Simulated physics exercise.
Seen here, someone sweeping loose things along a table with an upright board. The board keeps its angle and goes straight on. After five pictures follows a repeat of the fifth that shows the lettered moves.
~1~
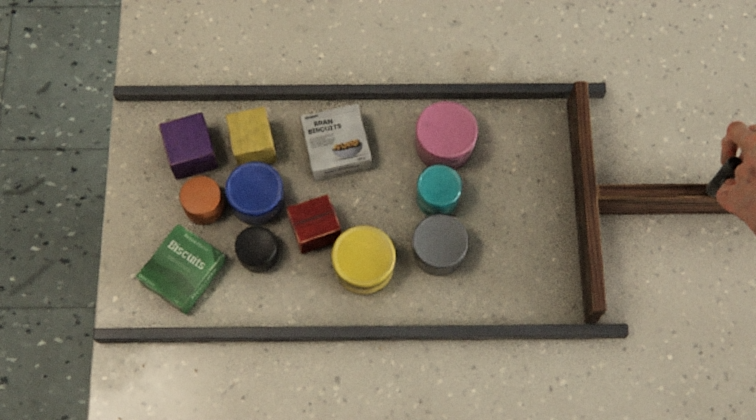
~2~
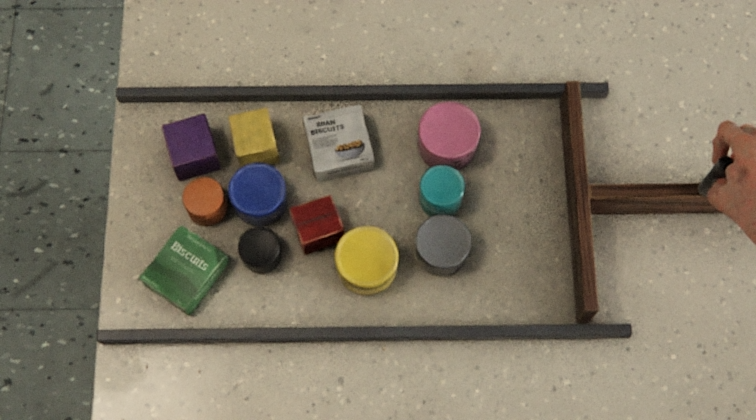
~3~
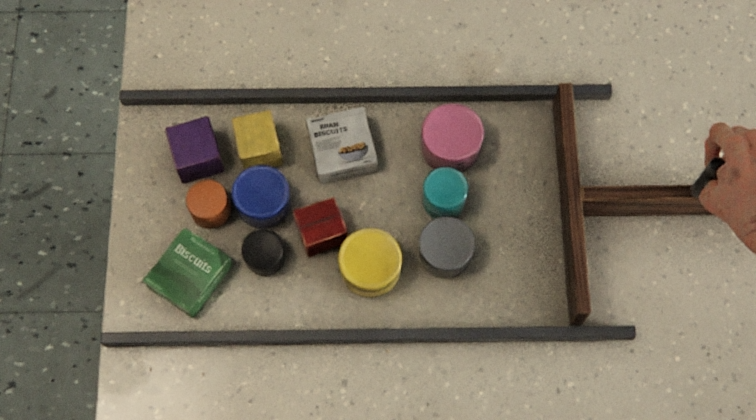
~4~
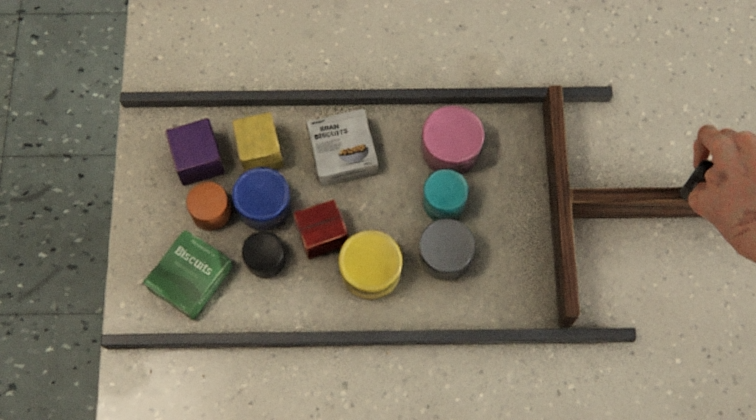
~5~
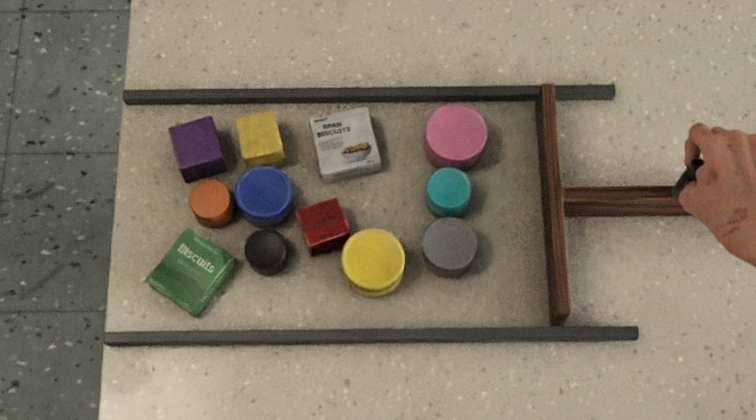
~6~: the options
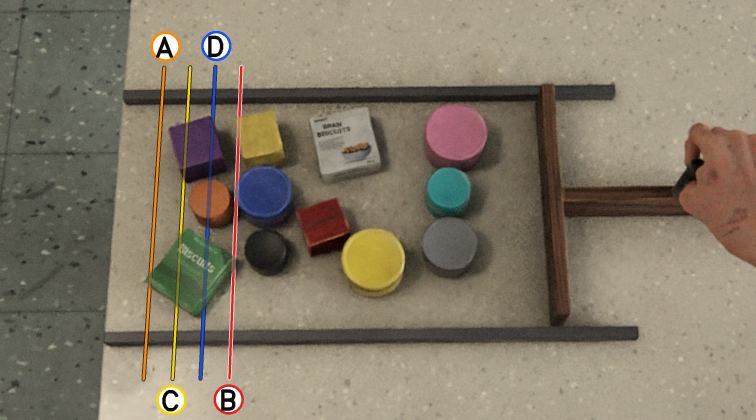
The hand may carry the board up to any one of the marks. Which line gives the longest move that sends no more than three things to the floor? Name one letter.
At B, and not beyond.
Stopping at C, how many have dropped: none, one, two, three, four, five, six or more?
By then, six or more.
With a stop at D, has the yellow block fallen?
Yes.
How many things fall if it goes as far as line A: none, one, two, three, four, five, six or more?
By then, six or more.
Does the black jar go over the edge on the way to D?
By then, no.
On the marked copy, A at (154, 215); B at (236, 214); C at (182, 215); D at (208, 215).
With B. Early on, board (440, 195); pink jar (400, 141); white packet (339, 146).
Further on, board (326, 196); purple block (137, 144); orange tin (167, 210).
At the end, board (236, 197); yellow block over the edge; purple block over the edge; two fallen.
As for the rest, A drops eight; C drops seven; D drops four.
